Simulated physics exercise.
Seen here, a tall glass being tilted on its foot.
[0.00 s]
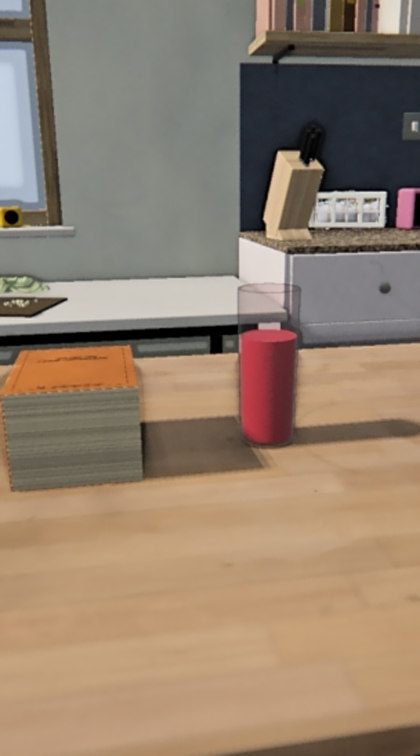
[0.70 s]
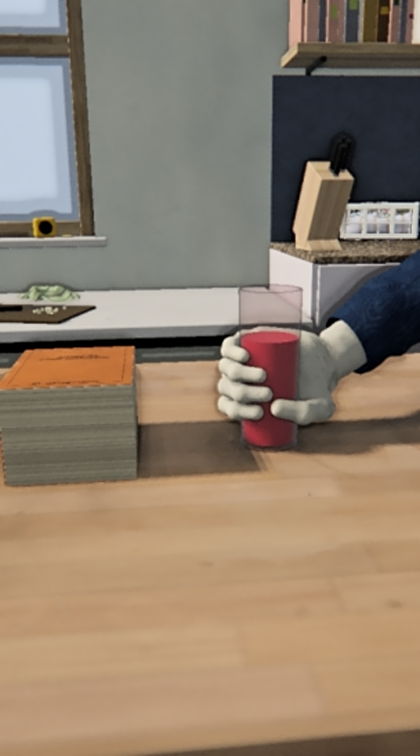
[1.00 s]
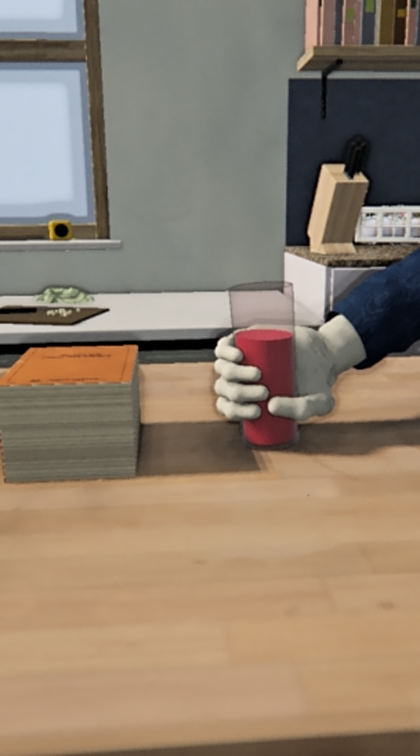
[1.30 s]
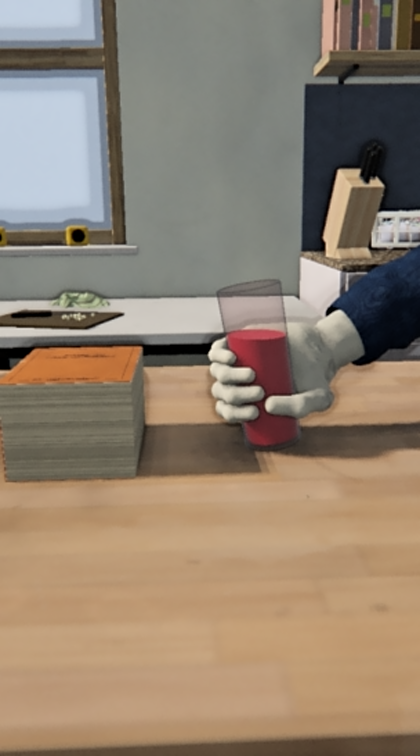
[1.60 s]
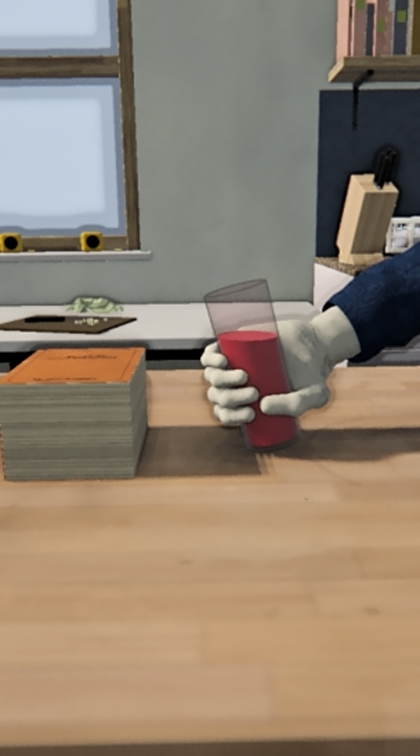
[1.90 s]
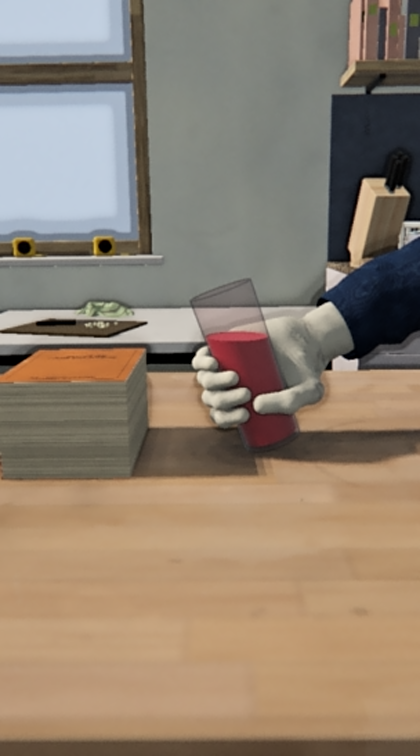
A tall clear glass about two thirds full of red liquid stands upright on a pale wooden table, seen from just above the tabletop in a kitchen. To its left lies a thick book with an orange cover, with a window, white counter and knife block behind. A pale hand in a dark blue sleeve grips the glass from the right and tilts it leftward towards the book, while the camera shifts and the background slides right.
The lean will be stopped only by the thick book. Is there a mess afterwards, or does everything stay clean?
Nothing escapes.
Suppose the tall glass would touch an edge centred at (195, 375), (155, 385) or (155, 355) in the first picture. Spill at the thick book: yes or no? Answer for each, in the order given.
No loss, no loss, no loss.
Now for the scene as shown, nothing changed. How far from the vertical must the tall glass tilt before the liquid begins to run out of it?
Angle: Approx. 60°.
After 2.5 s, the tall glass leans by about 30°; all is still inside.
After 3.1 s, the tall glass leans by about 45°; all is still inside.
After 4.5 s, the tall glass leans by about 50°, against the thick book; all is still inside.
